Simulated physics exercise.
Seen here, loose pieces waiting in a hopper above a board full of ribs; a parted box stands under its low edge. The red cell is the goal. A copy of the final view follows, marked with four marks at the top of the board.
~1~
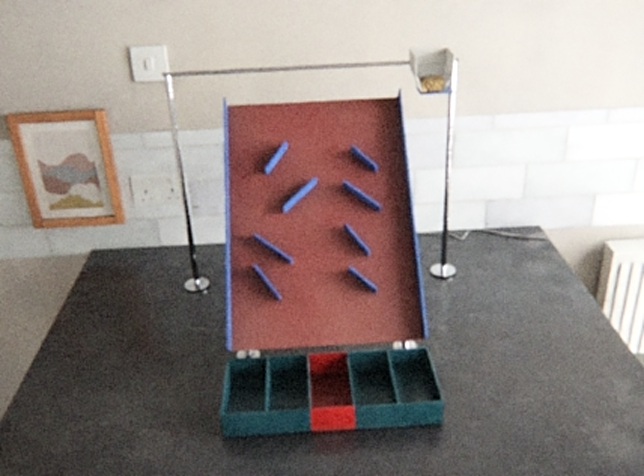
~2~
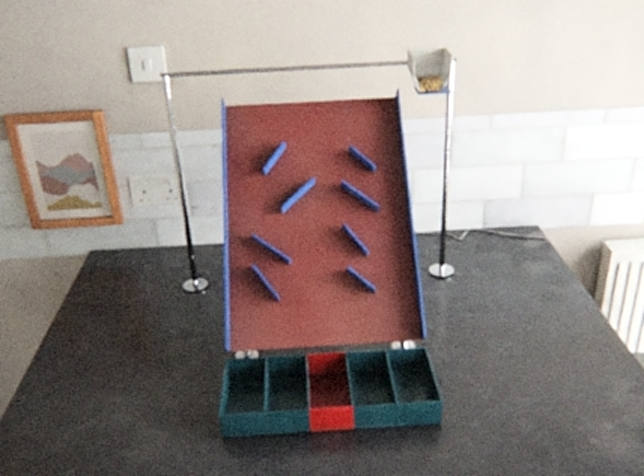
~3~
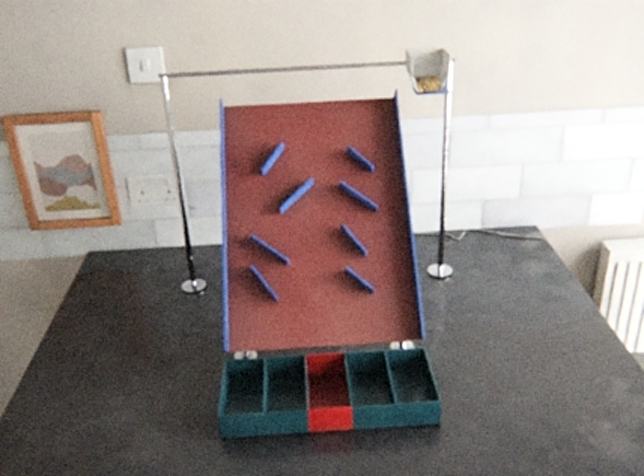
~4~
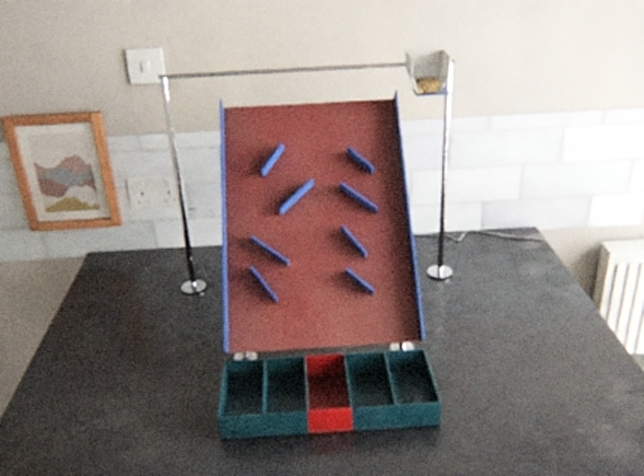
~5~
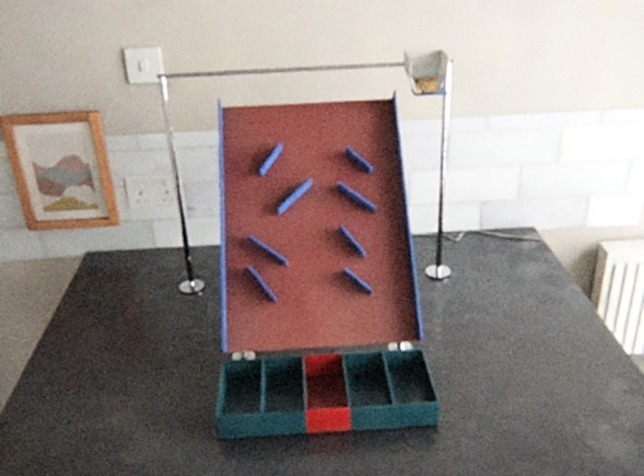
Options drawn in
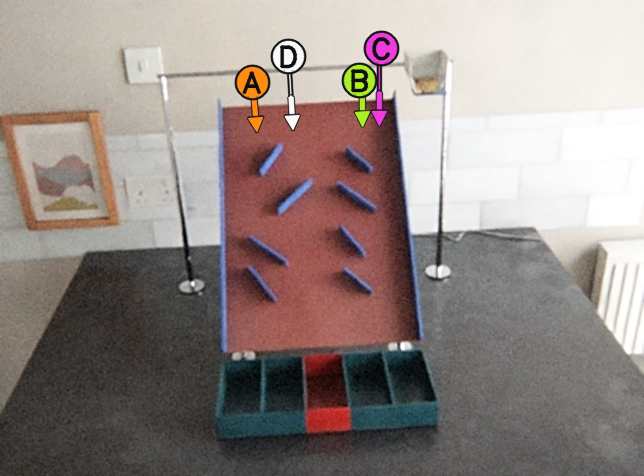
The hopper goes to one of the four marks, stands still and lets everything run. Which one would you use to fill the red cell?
Mark D.
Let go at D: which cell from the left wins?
The third from the left.
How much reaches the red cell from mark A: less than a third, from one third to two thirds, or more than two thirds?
Less than a third.
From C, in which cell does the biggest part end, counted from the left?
It is the fifth one.
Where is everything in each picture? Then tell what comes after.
In the first frame, hopper (431, 82), dried chickpeas, door shut.
In the second frame, ribs (264, 169) to (284, 141), (350, 145) to (375, 167), (282, 208) to (314, 177).
In the third frame, ribs (340, 181) to (377, 207), (251, 234) to (288, 260), (342, 224) to (366, 252).
In the fourth frame, ribs (251, 266) to (277, 299), (346, 268) to (374, 291).
In the fifth frame, red cell (328, 419), number 3 of 5 from the left.
On the marked copy, mark A meets the board at (256, 126); mark B meets the board at (362, 121); mark C meets the board at (379, 120); mark D meets the board at (292, 124).
For mark A, about a tenth in the red cell, the larger part in other cells, about a tenth outside the box.
For mark B, just a few in the red cell, almost all in other cells, about a tenth outside the box.
For mark C, not one piece in the red cell, the larger part in other cells, about a tenth outside the box.
For mark D, roughly half in the red cell, roughly a third in other cells, about a tenth held on the board.
